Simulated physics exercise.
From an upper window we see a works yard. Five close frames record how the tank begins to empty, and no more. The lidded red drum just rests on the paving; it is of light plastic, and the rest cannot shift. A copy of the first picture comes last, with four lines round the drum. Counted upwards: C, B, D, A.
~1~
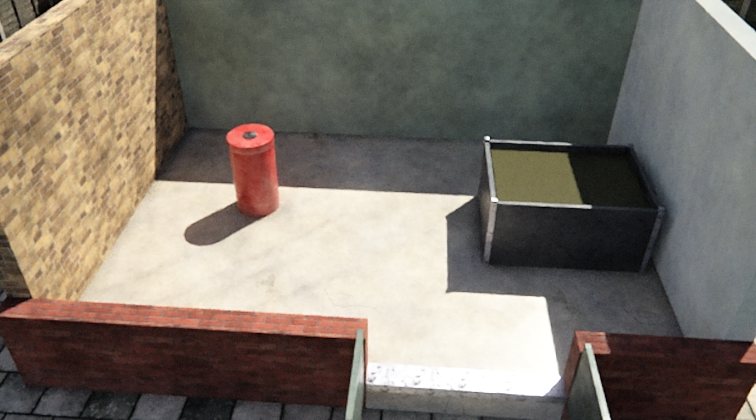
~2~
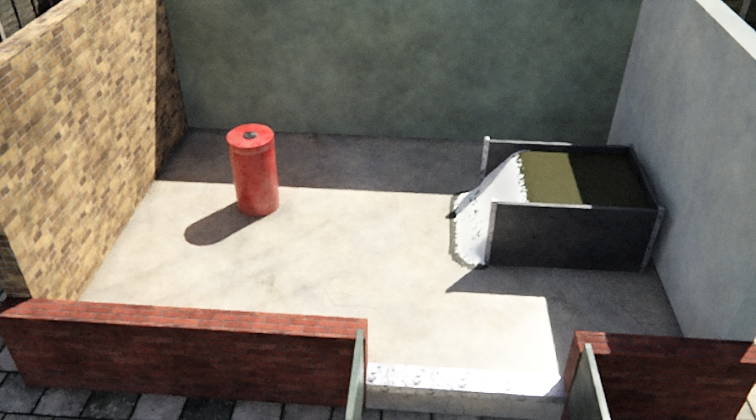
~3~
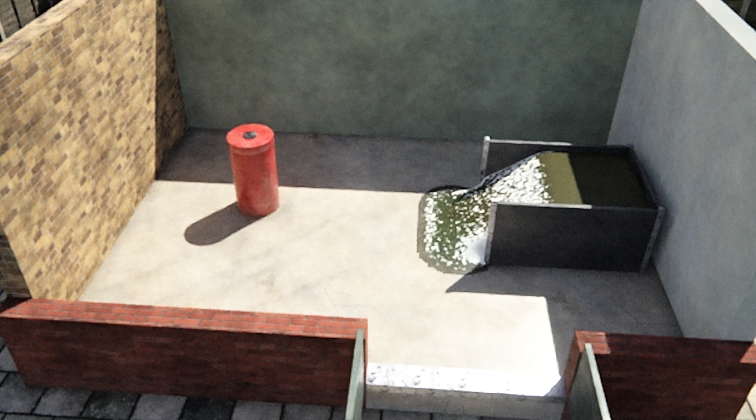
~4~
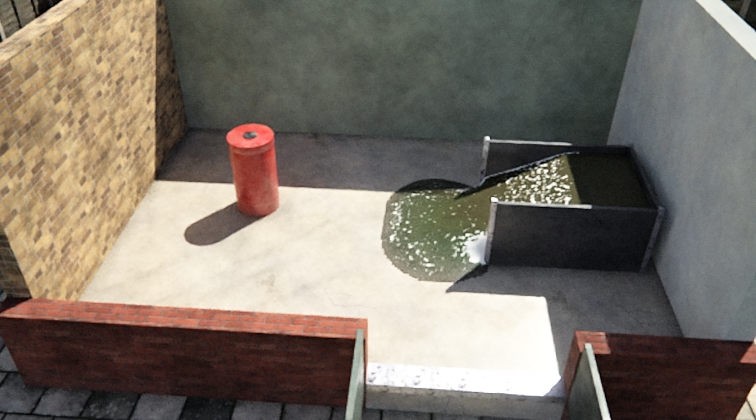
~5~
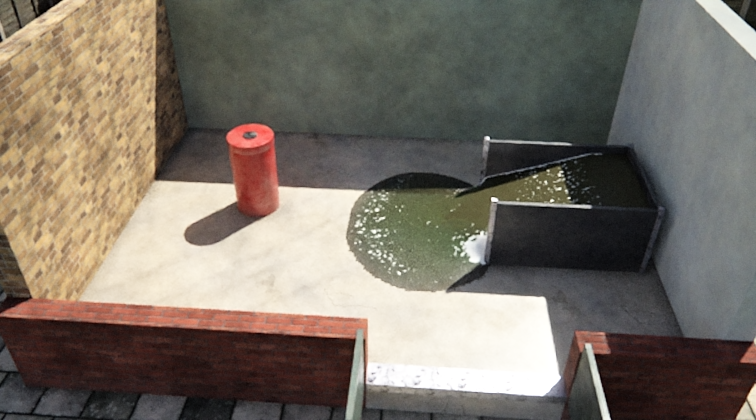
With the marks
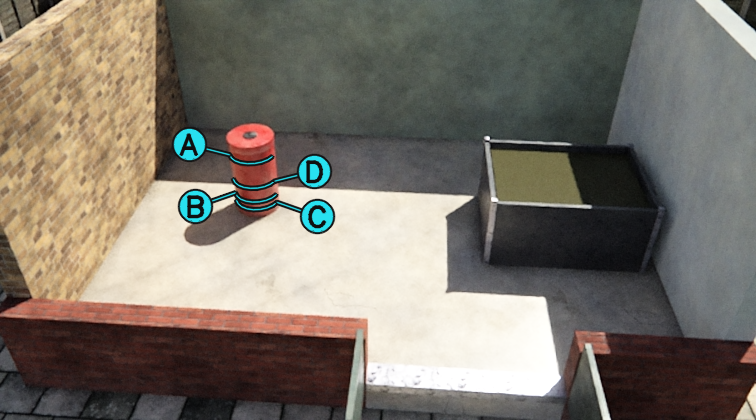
In a walled works yard seen from above, a red drum stands on pale ground to the left of a dark tank full of murky greenish water. The tank's left side opens and water pours out in a white, foaming rush, then spreads leftward across the ground in a widening, rounded pool.
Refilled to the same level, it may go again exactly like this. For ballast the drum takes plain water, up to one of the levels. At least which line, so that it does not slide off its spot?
The answer is mark D.
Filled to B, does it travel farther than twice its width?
No.
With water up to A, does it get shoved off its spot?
No.
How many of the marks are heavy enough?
Two of them.
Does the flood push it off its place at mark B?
Yes, it does.
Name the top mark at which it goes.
The answer is B.
On the marked copy, A at (247, 163); B at (252, 202); C at (253, 209); D at (250, 188); from the bottom up C, B, D, A.
If A is chosen, it does not move.
If B is chosen, it is pushed about half its own width away.
If C is chosen, it is pushed about twice its own width away.
If D is chosen, it does not move.
